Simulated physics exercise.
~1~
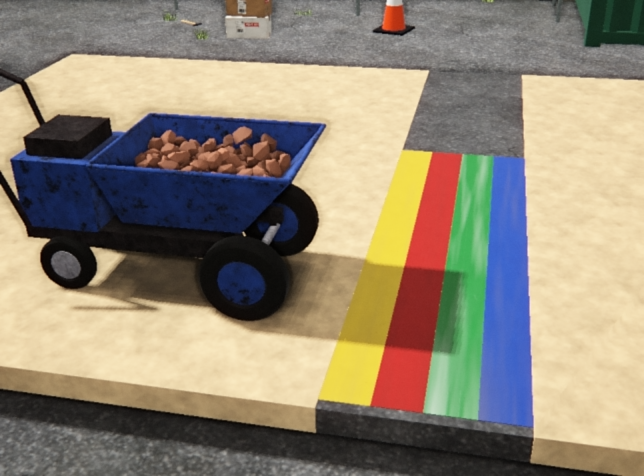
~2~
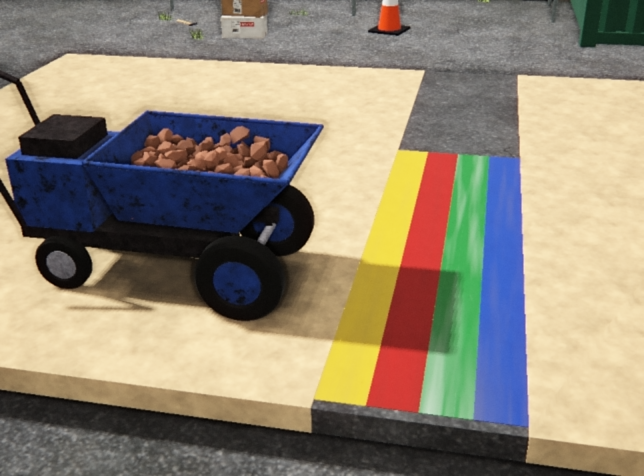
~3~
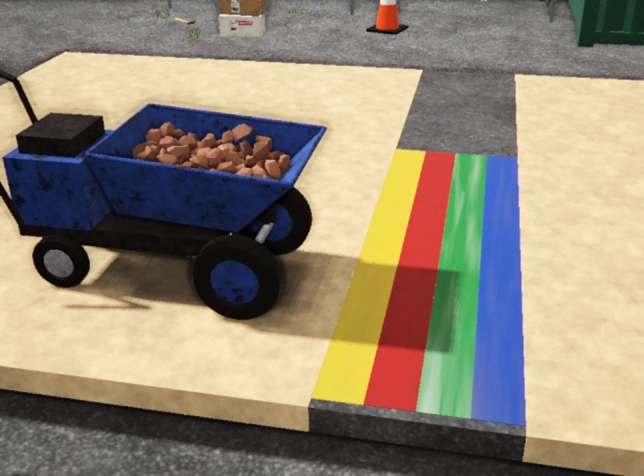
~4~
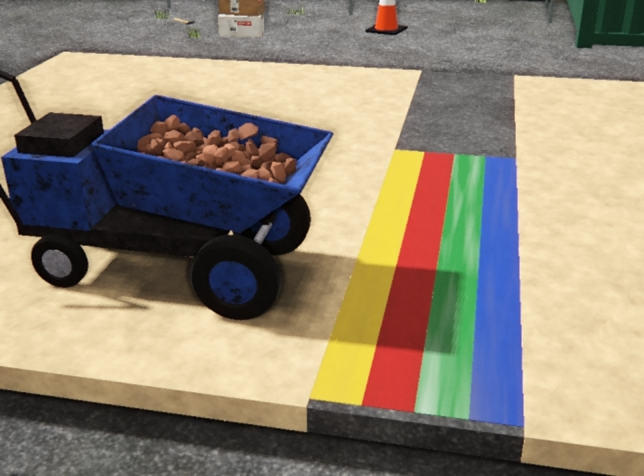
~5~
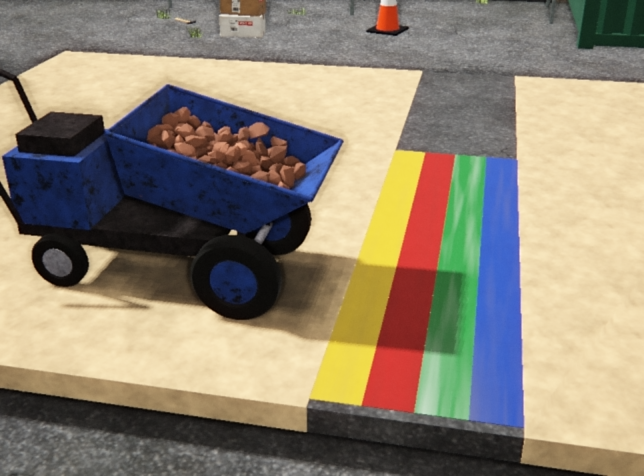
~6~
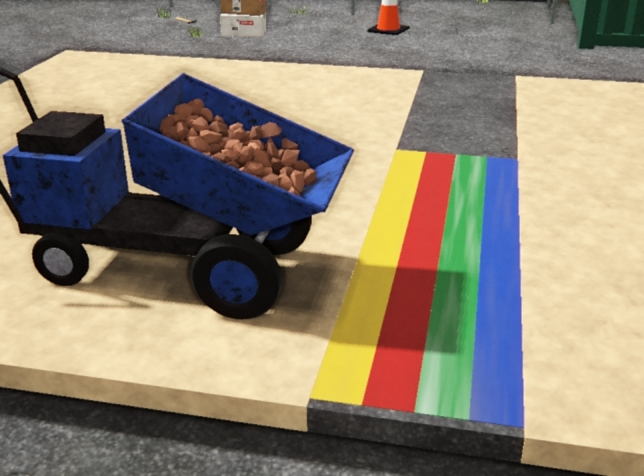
A blue powered barrow loaded with lumps of rubble stood left of yellow, red, green and blue strips, and its skip tilted gradually toward them, the back end rising while the rubble stayed inside.
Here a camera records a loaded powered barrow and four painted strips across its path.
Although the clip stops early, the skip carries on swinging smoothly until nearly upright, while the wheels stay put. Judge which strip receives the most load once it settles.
The strip receiving the most is the red one.
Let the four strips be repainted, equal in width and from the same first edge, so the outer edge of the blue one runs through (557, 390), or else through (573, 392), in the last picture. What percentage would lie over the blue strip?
First case 0 per cent, second case 0 per cent.
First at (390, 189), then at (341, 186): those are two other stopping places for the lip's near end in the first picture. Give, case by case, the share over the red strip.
First spot: Roughly 0 percent; second spot: Roughly 10 percent.
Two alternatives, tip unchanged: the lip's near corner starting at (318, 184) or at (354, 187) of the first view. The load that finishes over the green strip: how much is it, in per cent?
About 30 % and about 30 %.
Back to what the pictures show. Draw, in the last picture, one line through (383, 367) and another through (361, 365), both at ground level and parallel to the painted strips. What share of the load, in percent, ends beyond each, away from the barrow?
Estimate: 50 %, then 60 %.
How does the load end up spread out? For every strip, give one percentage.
Split by strip in per cent: Yellow 10; red 35; green 15; blue 5.
Soon, skip tipped steeply; all in the skip.
A while on, skip tipped right over; about two thirds in the skip; a small part over the yellow strip; about a quarter over the red strip; a stray few over the green strip.
Towards the end, skip tipped right over; about a third in the skip; a small part over the yellow strip; about a third over the red strip; a small part over the green strip; a small part over the blue strip; a stray few off the paint.
Finally, skip tipped right over; about a third in the skip; a small part over the yellow strip; about a third over the red strip; a small part over the green strip; a small part over the blue strip; a stray few off the paint.
